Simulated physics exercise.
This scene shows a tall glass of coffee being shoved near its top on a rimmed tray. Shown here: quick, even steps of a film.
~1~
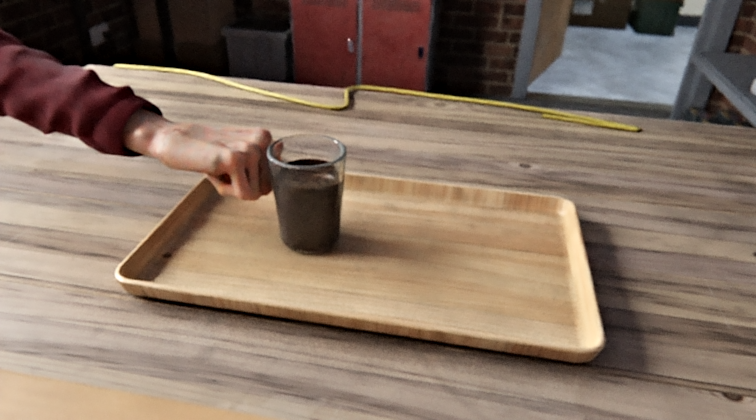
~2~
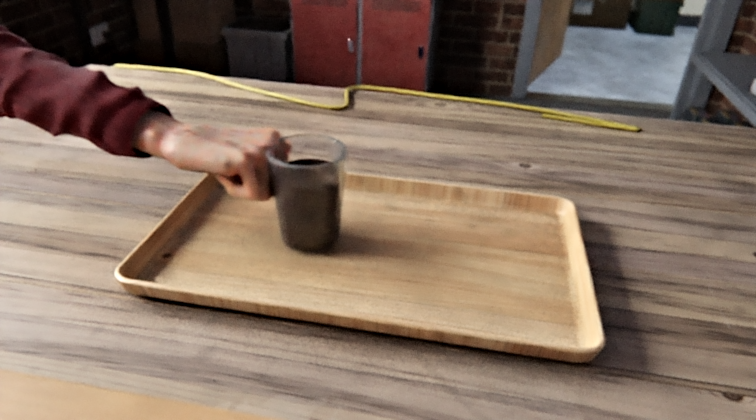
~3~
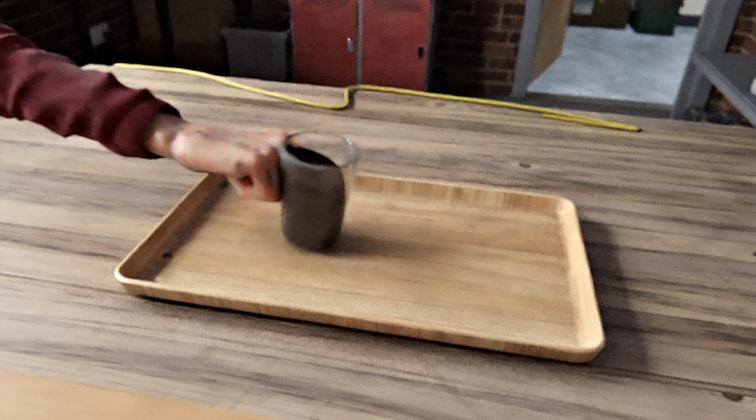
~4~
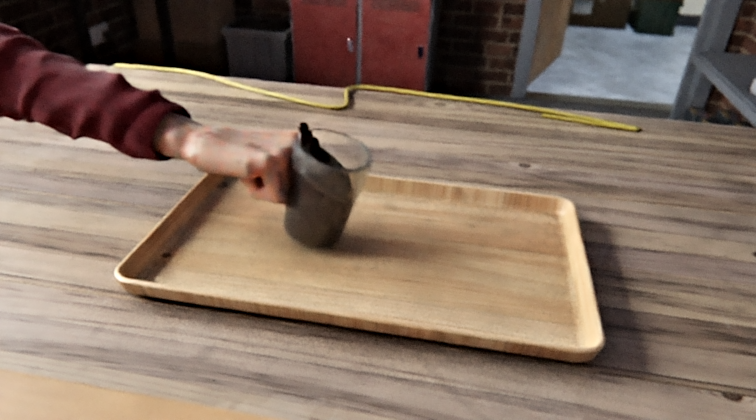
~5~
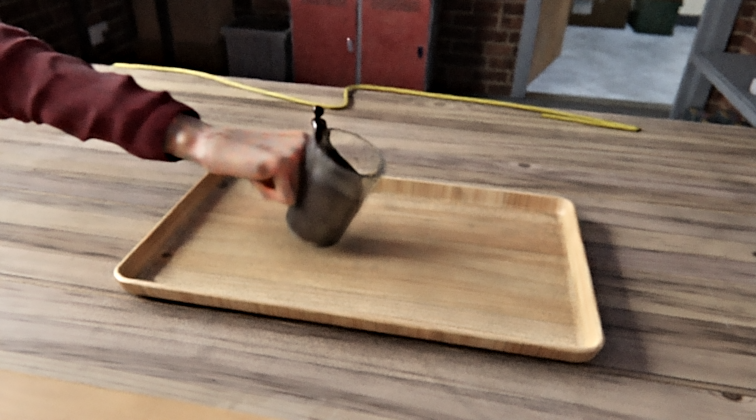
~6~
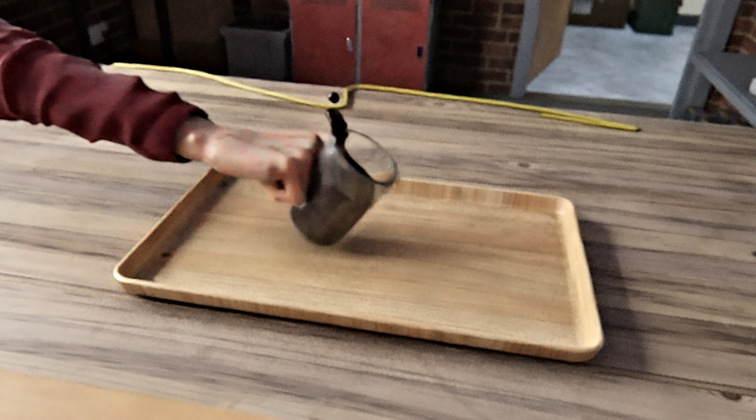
A hand in a dark red sleeve reaches from the left to a clear glass of dark coffee on a rimmed, pale wooden tray, seen from slightly above by a still camera. The tray sits on a grained wooden table, with a yellow cord, red cabinets and brick behind. The hand pushes the upper glass rightward, and it leans steadily further as dark liquid rises above its rim.
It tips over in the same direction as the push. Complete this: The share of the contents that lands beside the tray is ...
The share that lands beside the tray is a quarter or more.
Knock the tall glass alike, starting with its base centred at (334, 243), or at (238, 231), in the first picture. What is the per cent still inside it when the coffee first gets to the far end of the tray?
I'd say about 60 per cent the first time, and about 40 per cent the second.
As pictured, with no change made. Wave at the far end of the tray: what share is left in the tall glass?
The tall glass still holds around 60 percent at that moment.
A moment on, the tall glass lies on its side and 75 per cent is in the glass, 13 on the tray and 11 above or beyond its rim.
Next, the tall glass lies on its side and 37 per cent is in the glass, 52 on the tray and 12 above or beyond its rim.
Then the tall glass lies on its side and 21 per cent is in the glass, 44 on the tray and 35 above or beyond its rim.
Later the tall glass lies on its side and 11 per cent is in the glass, 52 on the tray and 36 above or beyond its rim.
Finally, 63 per cent is held by tray and glass, 37 is off the tray.
